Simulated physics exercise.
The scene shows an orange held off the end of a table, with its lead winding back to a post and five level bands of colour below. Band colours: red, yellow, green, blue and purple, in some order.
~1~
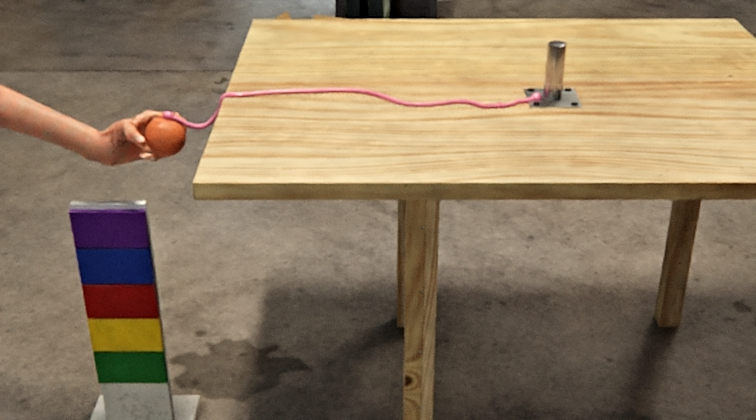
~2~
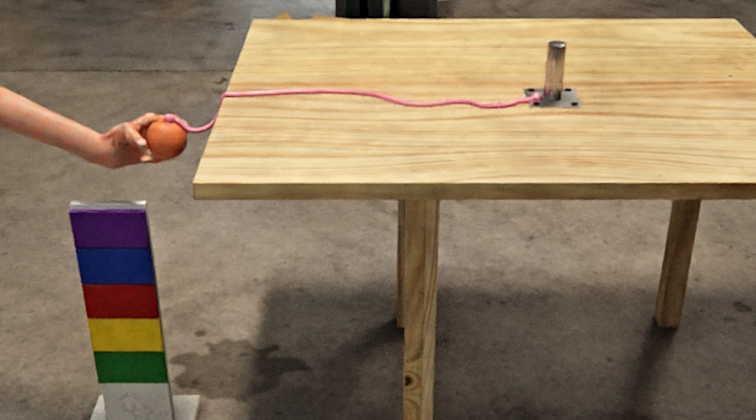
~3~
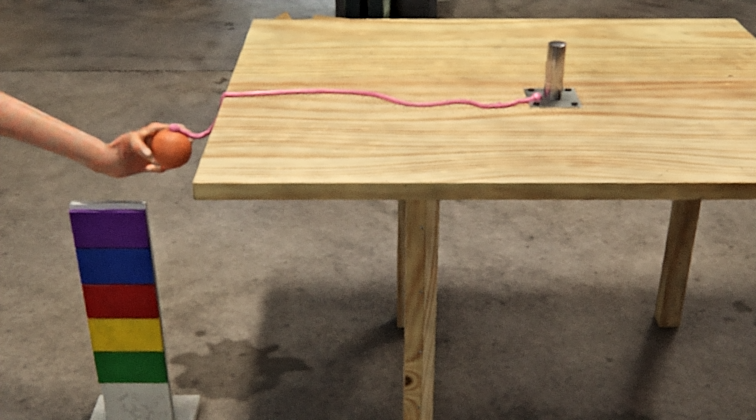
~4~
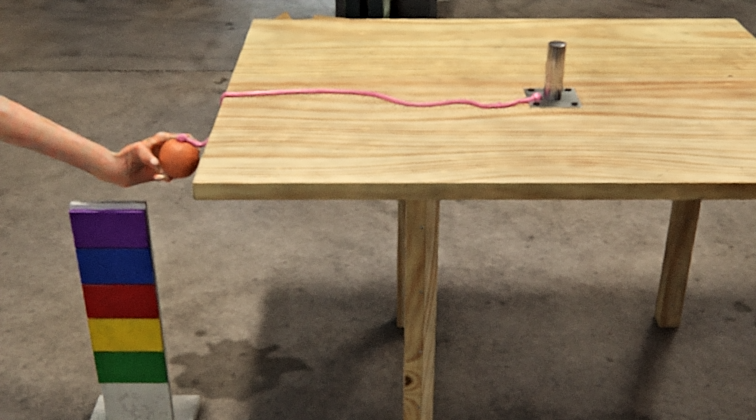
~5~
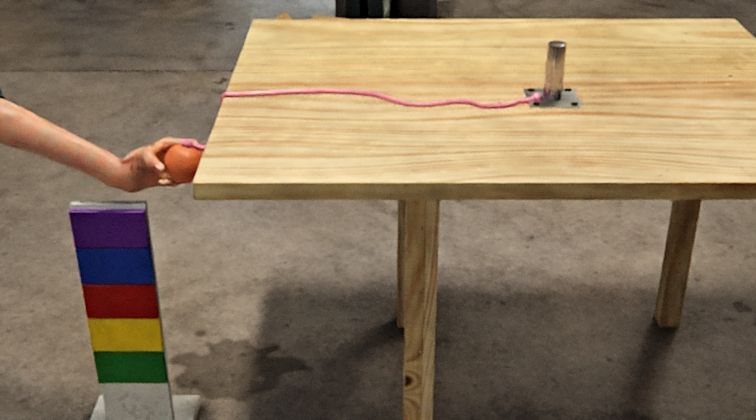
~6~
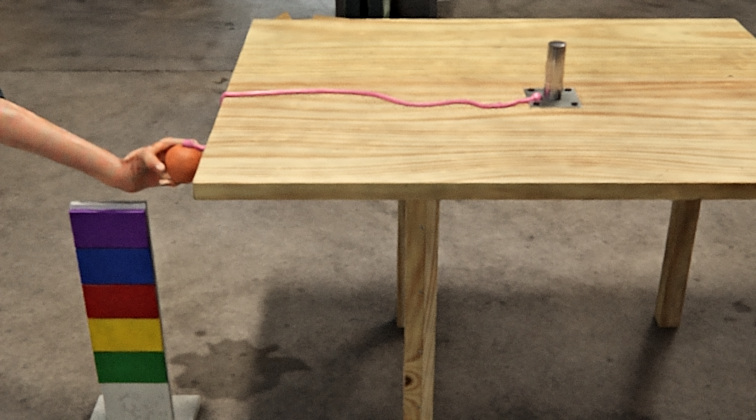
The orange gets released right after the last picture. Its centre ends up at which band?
At the purple one.
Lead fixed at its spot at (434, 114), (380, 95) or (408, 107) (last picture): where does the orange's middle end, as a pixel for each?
Pixel spots, one per try: About (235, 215), (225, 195), (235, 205).
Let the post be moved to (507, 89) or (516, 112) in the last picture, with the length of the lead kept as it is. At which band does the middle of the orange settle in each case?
First try: Blue; second try: Blue.
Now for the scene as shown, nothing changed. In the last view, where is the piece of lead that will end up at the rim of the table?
You'd find it at roughly (256, 94).
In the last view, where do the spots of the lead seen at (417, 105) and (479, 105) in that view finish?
First one close to (390, 97), second close to (455, 97).
Early on, orange near (257, 223); level with purple.
Midway, orange near (214, 220); level with purple.
Finally, orange near (243, 223); level with purple. The lead holds its middle at purple.
